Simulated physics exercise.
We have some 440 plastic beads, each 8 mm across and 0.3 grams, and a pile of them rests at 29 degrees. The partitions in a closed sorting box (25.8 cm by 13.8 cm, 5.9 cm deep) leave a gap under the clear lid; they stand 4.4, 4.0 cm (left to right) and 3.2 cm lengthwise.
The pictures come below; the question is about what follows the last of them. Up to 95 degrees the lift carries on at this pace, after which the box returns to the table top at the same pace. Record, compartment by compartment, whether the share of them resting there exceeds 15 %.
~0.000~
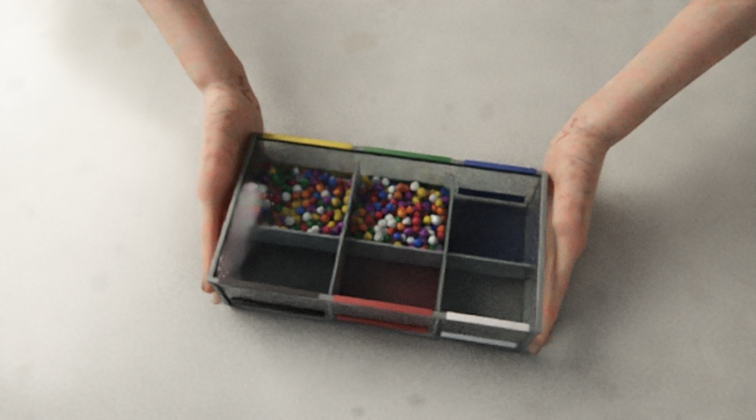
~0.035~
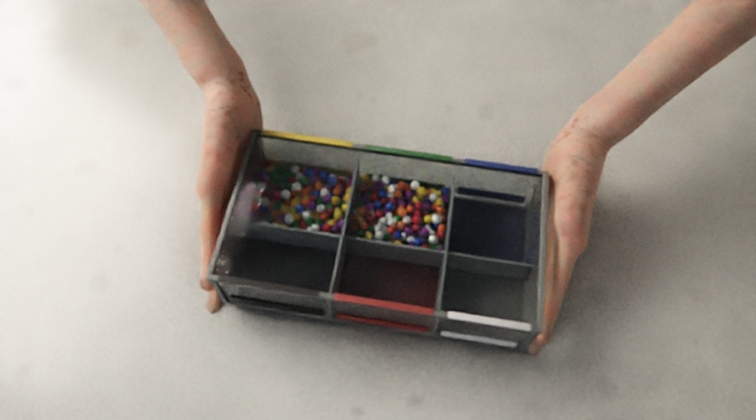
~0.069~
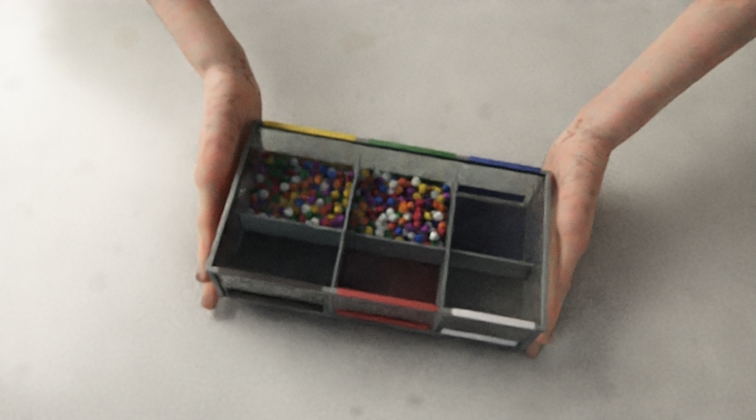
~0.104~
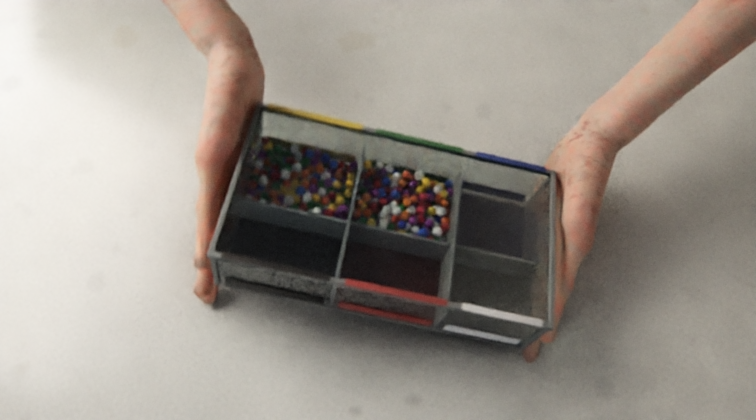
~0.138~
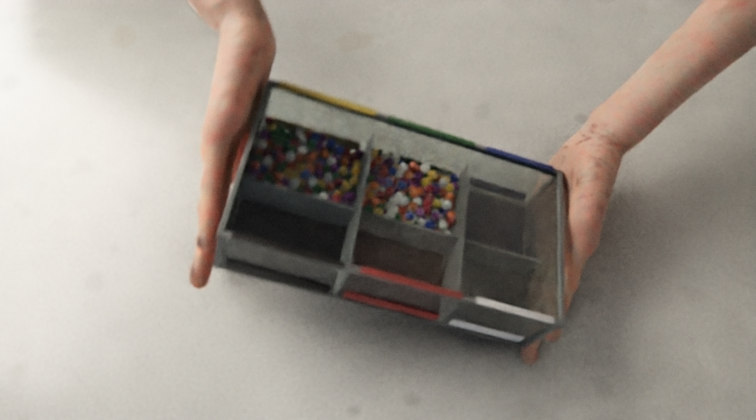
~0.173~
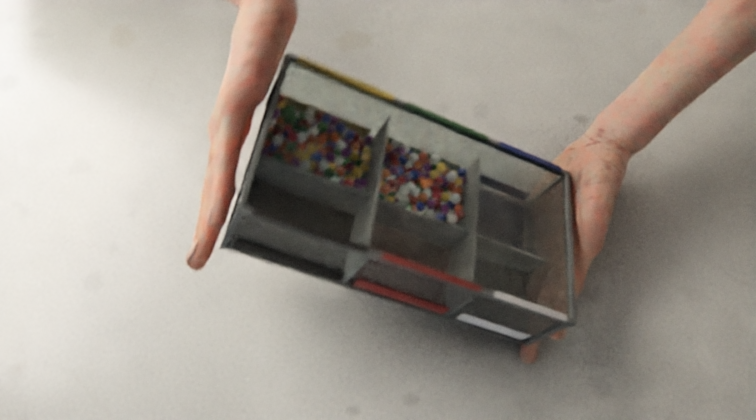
Red compartment: Does not exceed; blue compartment: Exceeds; green compartment: Exceeds; yellow compartment: Exceeds; white compartment: Does not exceed; black compartment: Does not exceed.
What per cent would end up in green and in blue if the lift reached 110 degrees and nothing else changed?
With that change it's green at 45 per cent and blue at 20 per cent.
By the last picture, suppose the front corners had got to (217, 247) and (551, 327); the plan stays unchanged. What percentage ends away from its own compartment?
About 40 %.
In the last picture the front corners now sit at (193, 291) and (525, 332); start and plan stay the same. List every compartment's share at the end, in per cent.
Per cent at the finish: Red 20, blue 0, green 10, yellow 15, white 0, black 50.
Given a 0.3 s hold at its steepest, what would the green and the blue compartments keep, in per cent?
You'd end up with green at 30 per cent and blue at 30 per cent.
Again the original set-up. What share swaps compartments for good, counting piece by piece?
Around 30 per cent.
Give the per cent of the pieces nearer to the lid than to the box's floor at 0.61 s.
Close to 70 in a hundred.
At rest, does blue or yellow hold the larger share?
The yellow one.
After 0.61 s, tilt 94 degrees; blue 10 %, green 45 %, yellow 40 %.
Then, at 0.90 s, tilt 38 degrees; blue 25 %, green 35 %, yellow 40 %.
Then, at 1.29 s, tilt 0 degrees; blue 25 %, green 35 %, yellow 40 %.
In the end, at 1.8 s, red 0 %, blue 25 %, green 35 %, yellow 40 %, white 5 %, black 0 %.
